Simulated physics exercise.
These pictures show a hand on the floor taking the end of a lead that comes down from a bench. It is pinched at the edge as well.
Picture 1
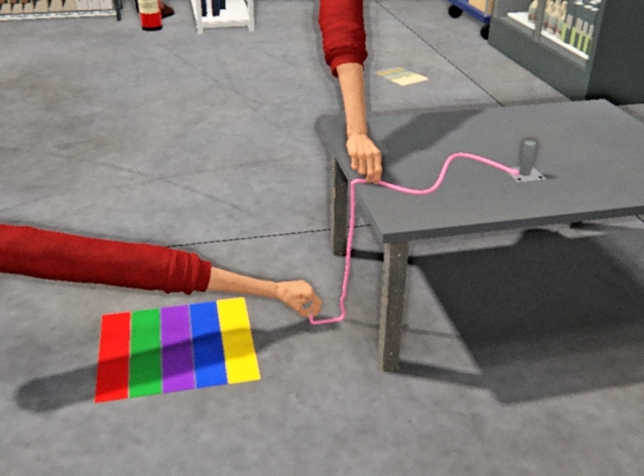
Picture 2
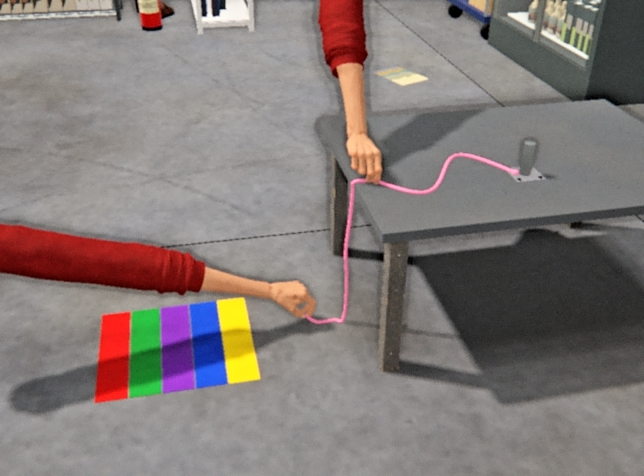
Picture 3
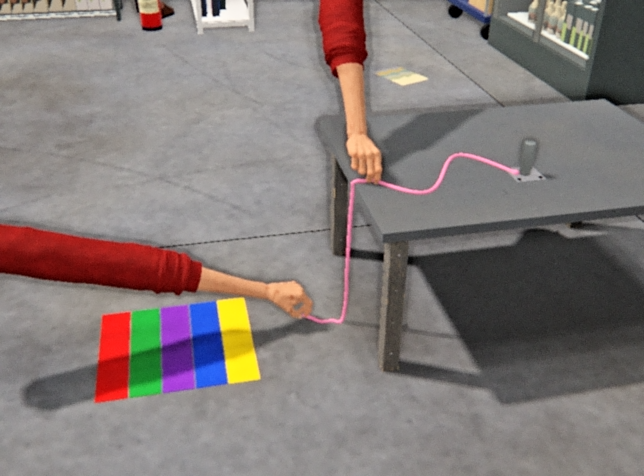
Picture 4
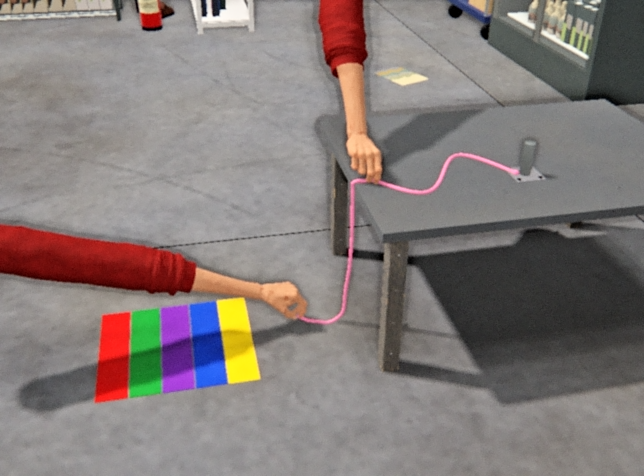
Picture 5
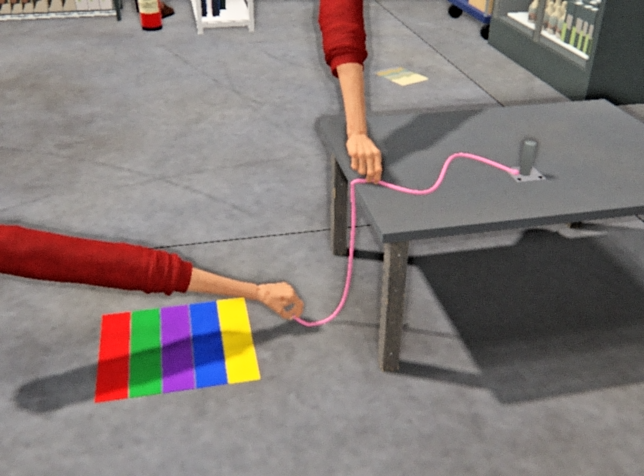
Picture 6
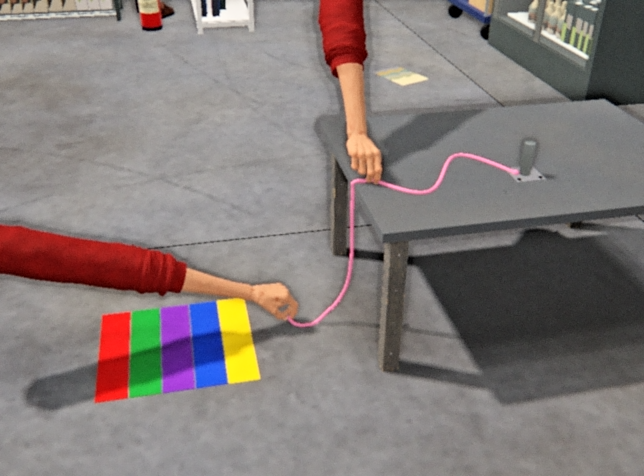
A pink cord snakes across a grey table in a workshop-like room with a concrete floor, seen from above by a still camera. One red-sleeved hand presses it at the table's left edge, while another holds its lower end near the floor, right of a mat striped red, green, purple, blue and yellow. The lower hand draws slightly left, and the hanging cord's bottom bend softens into a curve.
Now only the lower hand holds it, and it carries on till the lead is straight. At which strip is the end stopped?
The end stops over the red strip.
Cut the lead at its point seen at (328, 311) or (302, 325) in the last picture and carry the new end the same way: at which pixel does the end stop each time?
In that order: (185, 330) and (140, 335).
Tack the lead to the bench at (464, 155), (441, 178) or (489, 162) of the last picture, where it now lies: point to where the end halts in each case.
Near (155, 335), (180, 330) and (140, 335).
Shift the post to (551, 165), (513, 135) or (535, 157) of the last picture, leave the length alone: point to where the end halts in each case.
The places are (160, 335), (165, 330) and (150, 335).
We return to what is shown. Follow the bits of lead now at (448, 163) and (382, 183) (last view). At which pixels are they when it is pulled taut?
The first at (425, 178), the second at (313, 211).
Soon after, end near (171, 332); over purple.
Then, end near (135, 337); over green.
At full stretch, end near (116, 339); over red. It gets as far as the red strip.
